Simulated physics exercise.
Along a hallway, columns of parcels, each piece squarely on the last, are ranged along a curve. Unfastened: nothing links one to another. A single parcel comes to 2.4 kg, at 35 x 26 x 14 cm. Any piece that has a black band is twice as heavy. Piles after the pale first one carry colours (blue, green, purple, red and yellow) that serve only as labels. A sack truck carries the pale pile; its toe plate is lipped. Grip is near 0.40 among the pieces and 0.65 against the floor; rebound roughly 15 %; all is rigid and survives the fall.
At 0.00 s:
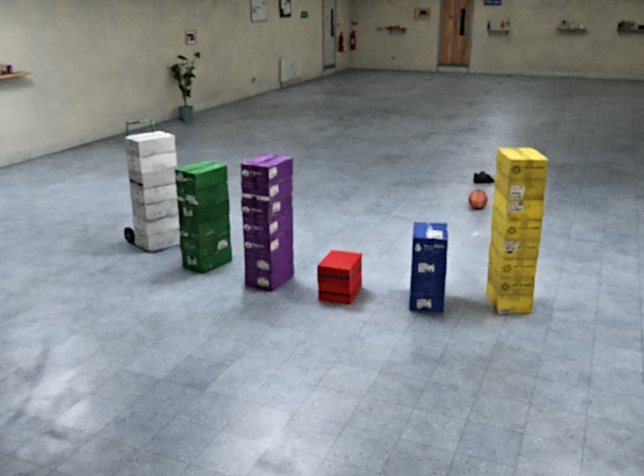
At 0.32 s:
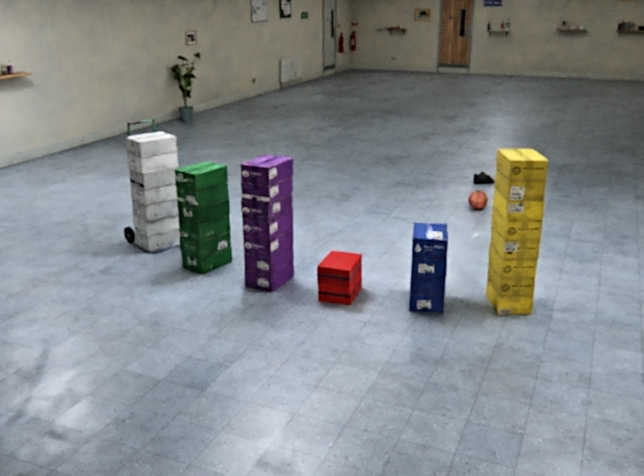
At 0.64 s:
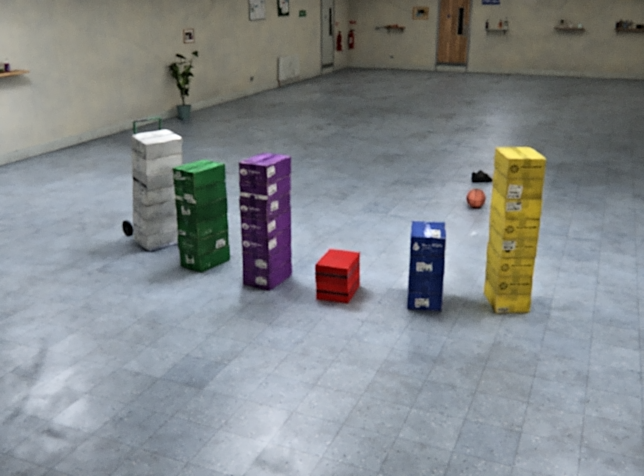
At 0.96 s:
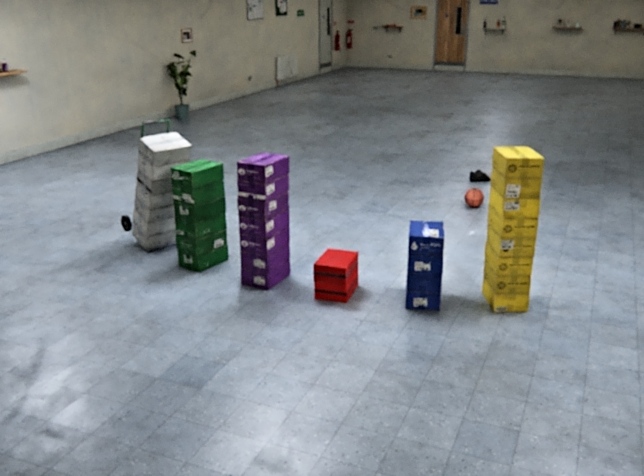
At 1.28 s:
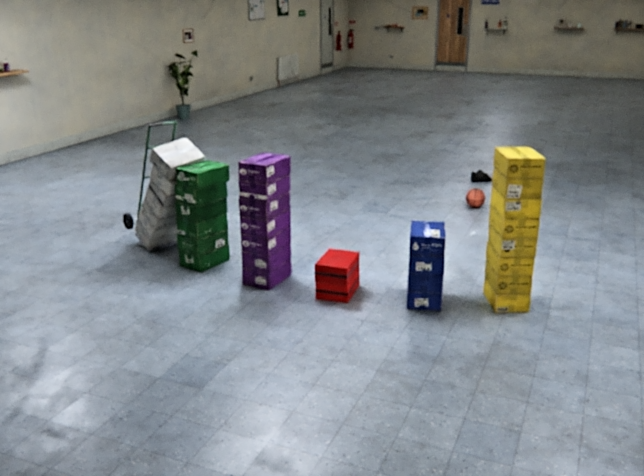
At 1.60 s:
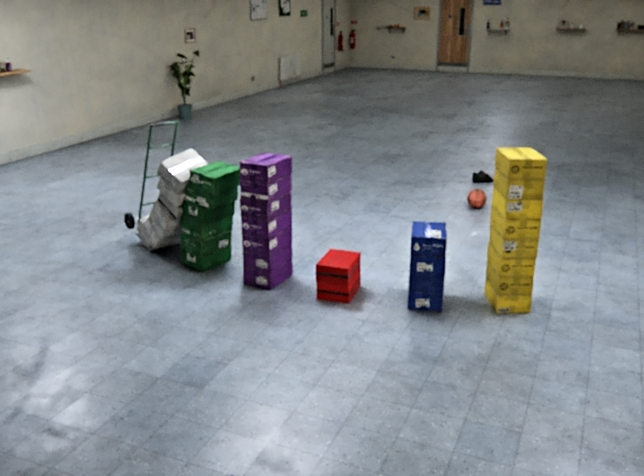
A wide room with a grey tiled floor and pale walls is seen from a raised, almost still viewpoint, with a door and a potted plant beyond. From left to right in a curve stand a white pile on a sack truck, then green, purple, low red, blue and tall yellow piles, an orange ball behind. The truck tilts forward, and the white pile leans right against the green one, whose upper boxes shift and tilt slightly.
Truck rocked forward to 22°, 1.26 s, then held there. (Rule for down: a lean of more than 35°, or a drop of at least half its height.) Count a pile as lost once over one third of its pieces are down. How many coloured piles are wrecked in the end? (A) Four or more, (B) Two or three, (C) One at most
B.
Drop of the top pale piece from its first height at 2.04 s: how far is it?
Some 35 cm lower.
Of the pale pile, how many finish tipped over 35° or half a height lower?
In total, 6 of the pale pieces.
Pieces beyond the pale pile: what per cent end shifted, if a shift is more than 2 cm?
I make it 65 per cent.
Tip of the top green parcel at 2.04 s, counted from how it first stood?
About 25°.
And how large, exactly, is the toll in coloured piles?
2.
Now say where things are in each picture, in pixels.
In the first frame (places mark the middle of the side facing us), truck frame 0° forward; top yellow parcel (529, 170); top green parcel (212, 178); the rest undisturbed.
Truck frame 1° forward; top yellow parcel (529, 171), in the second frame.
Truck frame 9° forward, top of the pale pile leaning 9°; top yellow parcel (527, 169); the rest undisturbed, in the third frame.
Truck frame 18° forward, top of the pale pile leaning 19°; top green parcel (209, 176); the rest undisturbed, in the fourth frame.
Truck frame (147, 149) 22° forward, top of the pale pile leaning 32°; top green parcel (214, 177) shifted 48 mm; 2 disturbed, none down, in the fifth frame.
Truck frame (148, 148) 22° forward, top of the pale pile leaning 36°; top green parcel (228, 181) leaning 7°; top yellow parcel (528, 169); 6 disturbed, none down, in the sixth frame.
After 2.04 s, 7 of the pale pile down; none of the 27 other parcels down, 10 disturbed; top green parcel leaning 24°, 59 mm lower; top purple parcel shifted 29 mm.
After 2.76 s, 6 of the pale pile down; 12 of the 27 other parcels down; top green parcel leaning 41°, 30 cm lower; top purple parcel leaning 39°, 18 cm lower.
At rest (4.5 s), 6 of the pale pile down; 12 of the 27 other parcels down; top purple parcel on its side; top green parcel leaning 40°, 40 cm lower. Wrecked, green and purple. As the last picture would show them, middles, top purple parcel near (435, 330), top green parcel near (282, 245).
